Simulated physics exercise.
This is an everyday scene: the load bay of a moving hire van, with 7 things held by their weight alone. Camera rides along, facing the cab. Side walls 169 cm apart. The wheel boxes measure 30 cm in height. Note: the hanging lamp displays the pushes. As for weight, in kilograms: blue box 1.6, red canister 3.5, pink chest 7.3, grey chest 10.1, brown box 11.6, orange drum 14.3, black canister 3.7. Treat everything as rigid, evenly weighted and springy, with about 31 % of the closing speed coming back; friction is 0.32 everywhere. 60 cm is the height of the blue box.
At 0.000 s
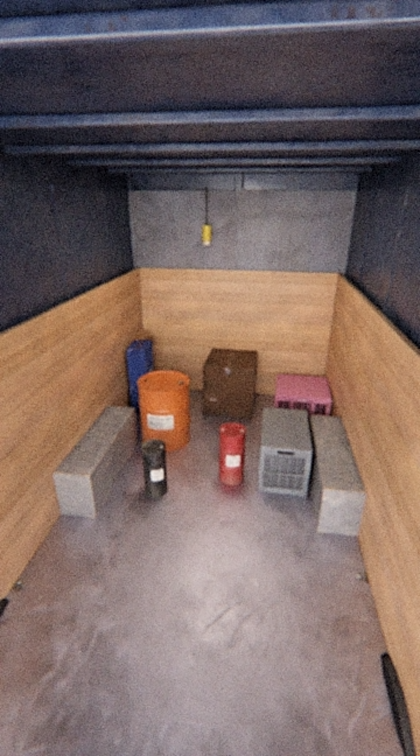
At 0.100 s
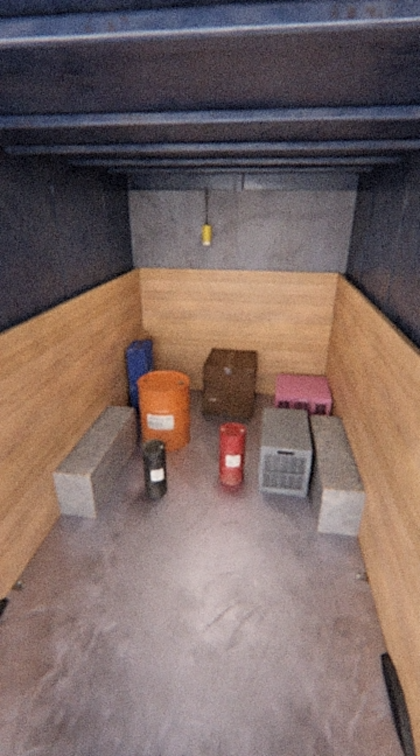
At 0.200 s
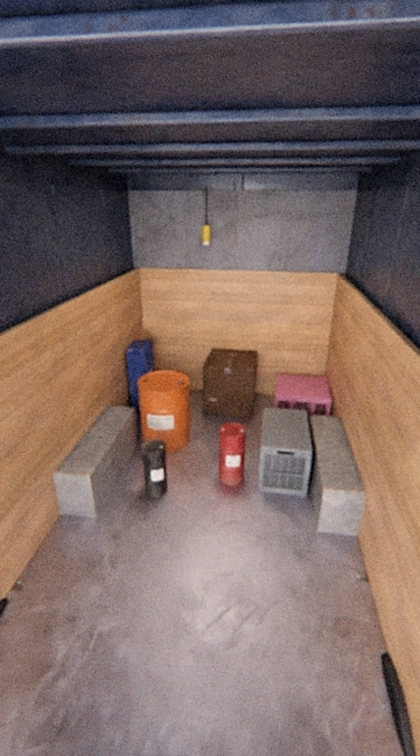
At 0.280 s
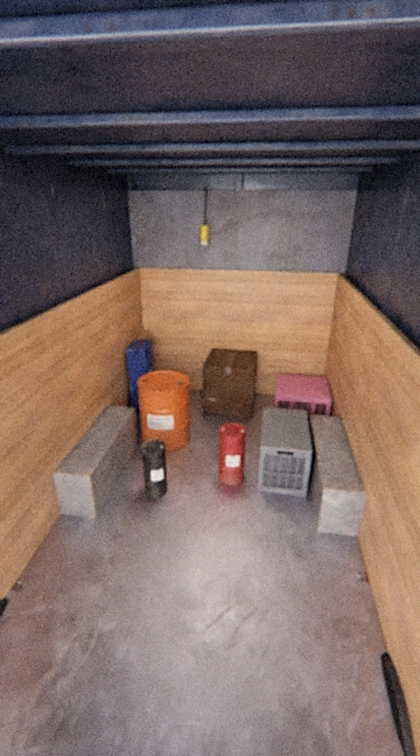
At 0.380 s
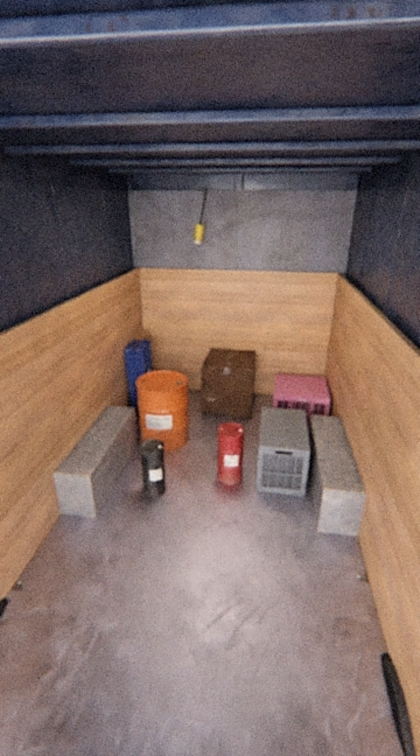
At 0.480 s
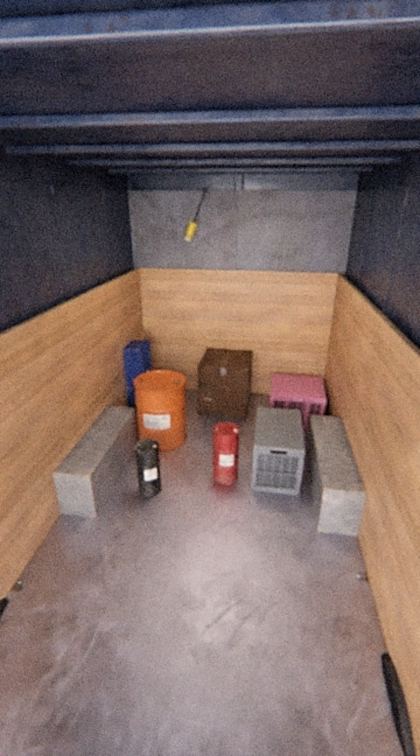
Yellow hanging lamp swinging left in a wood-lined van bay as chests, drums and canisters shift slightly left across the floor.
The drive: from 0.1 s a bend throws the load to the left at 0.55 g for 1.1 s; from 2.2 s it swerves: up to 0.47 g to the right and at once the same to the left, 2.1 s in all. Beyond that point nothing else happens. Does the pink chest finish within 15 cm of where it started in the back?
No.
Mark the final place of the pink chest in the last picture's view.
Near (226, 396).
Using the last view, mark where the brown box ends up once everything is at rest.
Rest position, about (179, 379) px.
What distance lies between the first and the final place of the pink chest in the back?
Displacement: Approx. 64 cm.
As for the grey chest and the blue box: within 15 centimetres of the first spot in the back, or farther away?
The grey chest gets shifted; the blue box keeps its place.
Around 0.78 s, push 0.55 g left; pink chest shifted 27 cm near (269, 398); red canister shifted 27 cm; brown box shifted 28 cm.
Around 0.98 s, push 0.48 g left; pink chest shifted 53 cm near (238, 396); red canister shifted 54 cm; grey chest shifted 54 cm.
Around 3.08 s, push 0.15 g right; pink chest shifted 55 cm near (236, 396); red canister shifted 56 cm; grey chest shifted 61 cm.
Finally (4.9 s), not toppled but over 15 cm from the start, red canister, pink chest, grey chest, brown box and black canister; the other 2 still in place (within 15 cm). In the last view, pink chest near (226, 396).
